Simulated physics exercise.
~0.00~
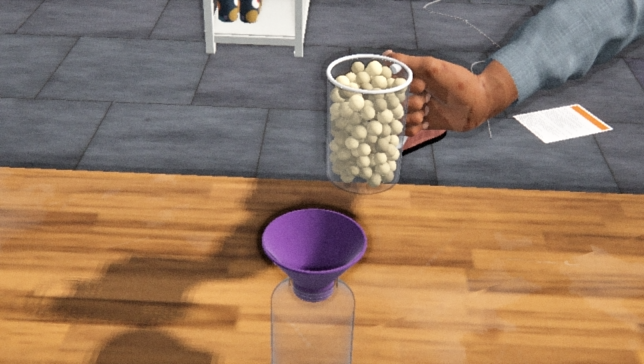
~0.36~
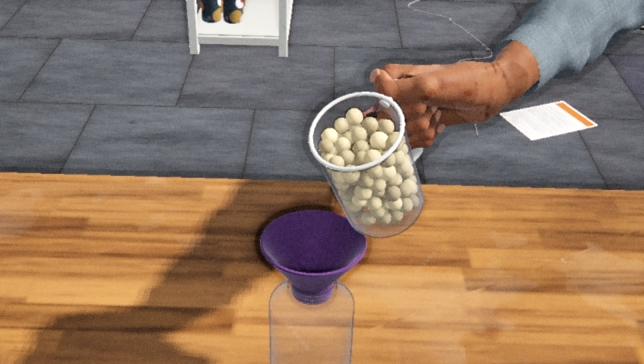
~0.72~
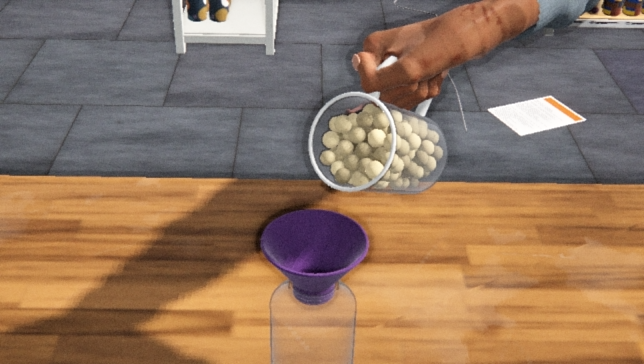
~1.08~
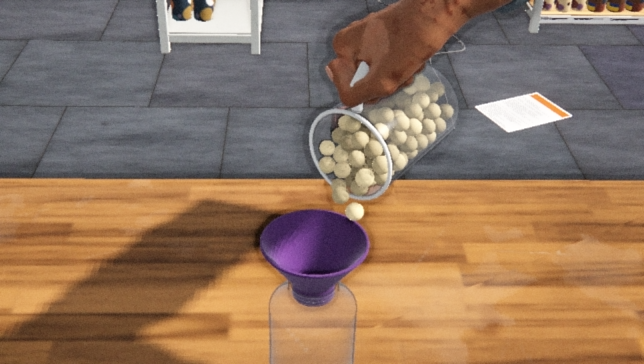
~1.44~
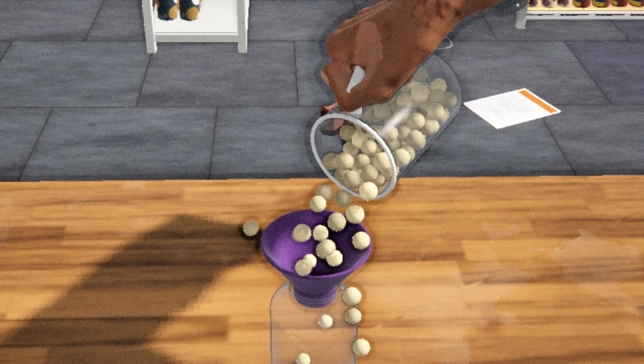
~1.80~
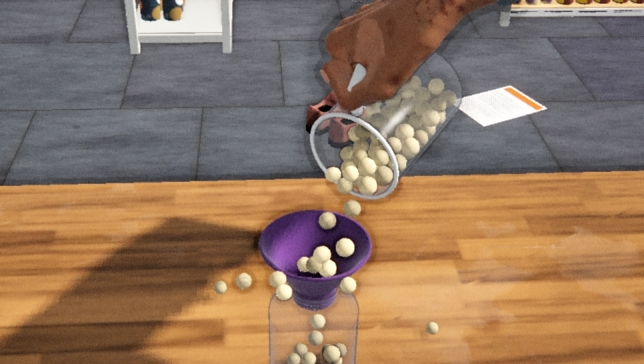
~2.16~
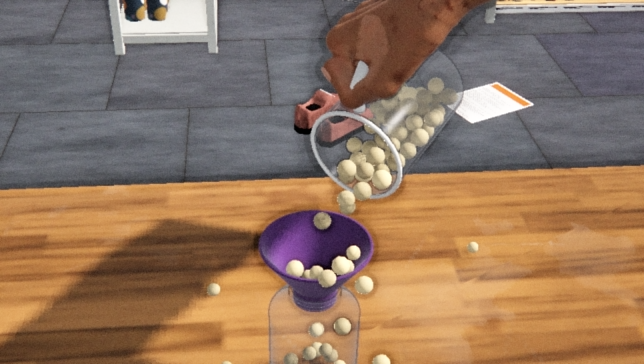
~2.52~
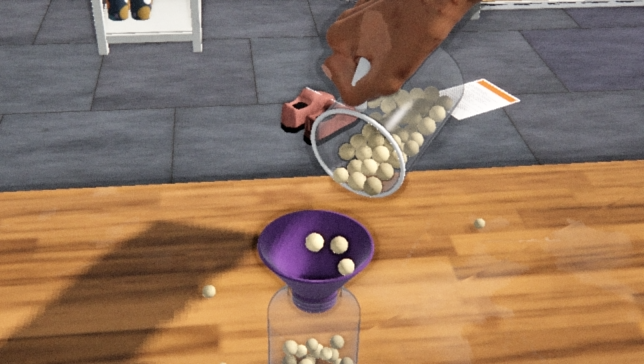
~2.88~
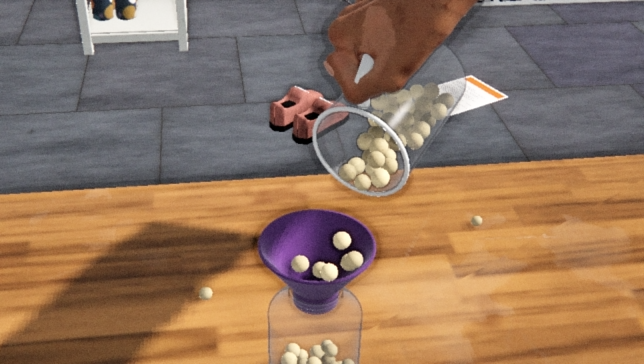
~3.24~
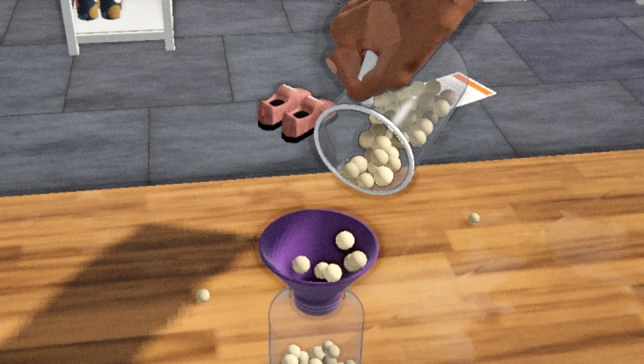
Hand tipping a clear cup of pale round nuts into a purple funnel over a jar, some scattering, several staying cupped.
